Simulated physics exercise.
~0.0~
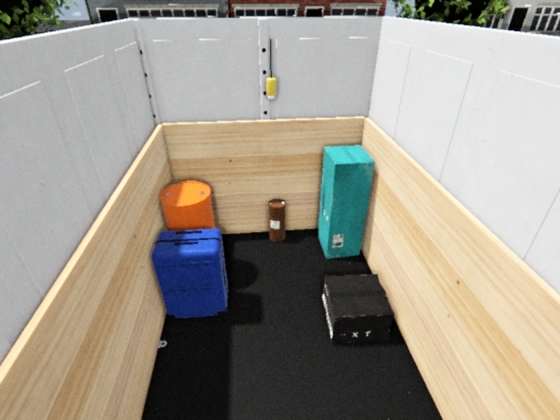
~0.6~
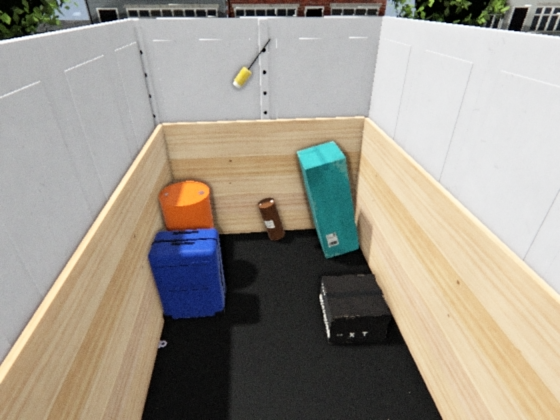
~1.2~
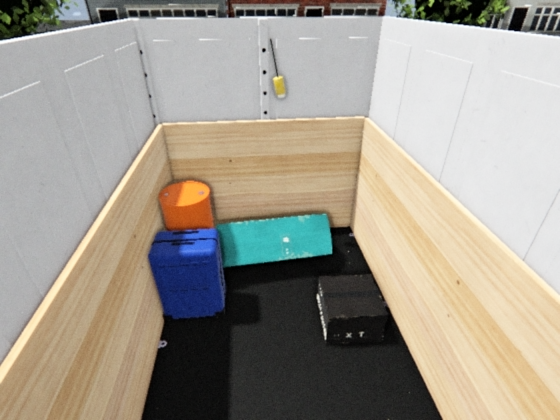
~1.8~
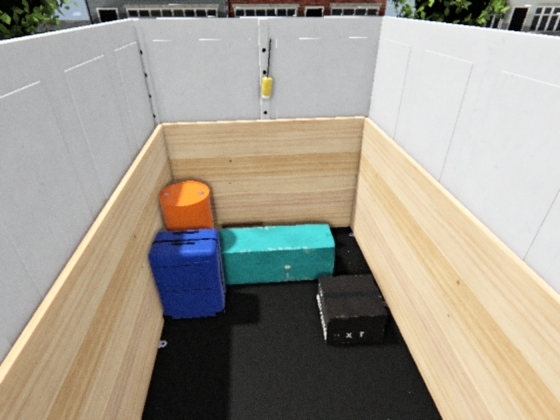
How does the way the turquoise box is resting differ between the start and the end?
At the start the turquoise box stands upright near the right wall. By the end it is lying on its side across the floor near the back.
A tall turquoise box in a wood-lined load bay leaned left and toppled onto its side, while a small brown canister tipped left and vanished from view behind it. The blue case and orange drum stayed standing, with the turquoise box lying beside them.
